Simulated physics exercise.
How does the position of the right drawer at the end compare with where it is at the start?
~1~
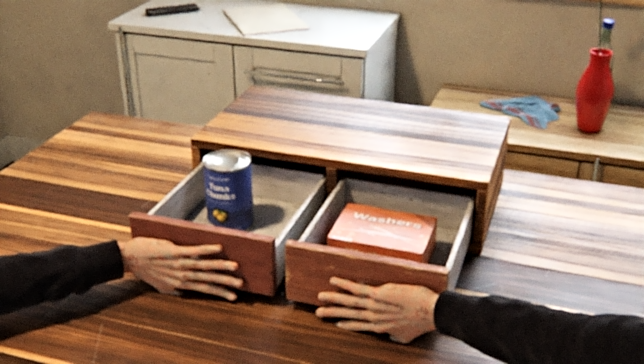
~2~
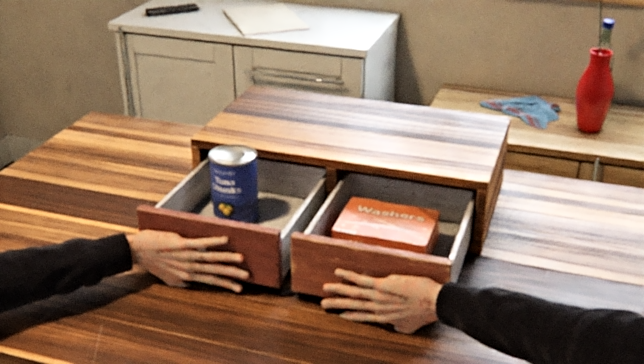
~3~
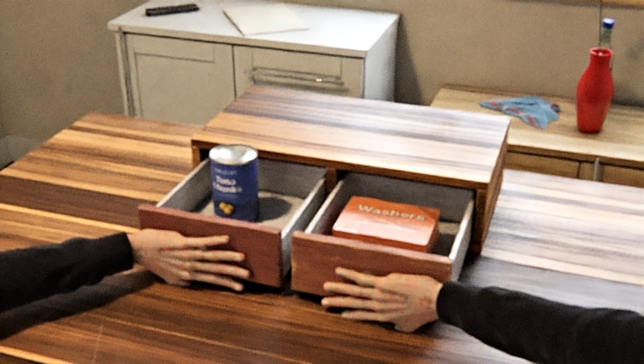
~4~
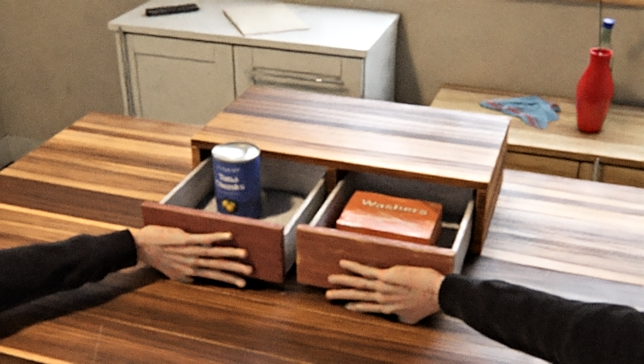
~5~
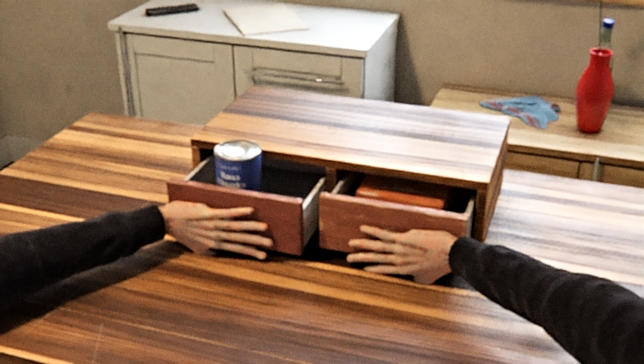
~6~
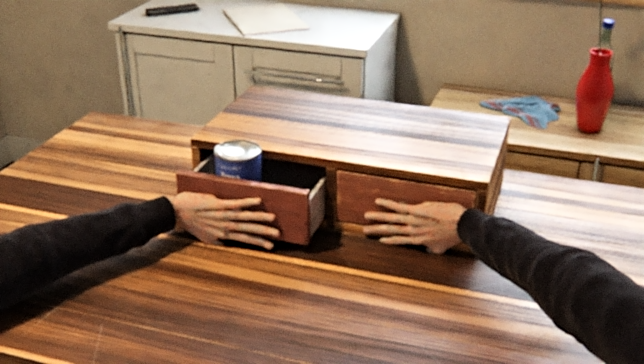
At the start the right drawer is pulled out with an orange box showing inside. By the end it has been pushed all the way back and sits flush in the chest.
On a wooden table, hands push two drawers; the right one shuts, the left stays ajar.
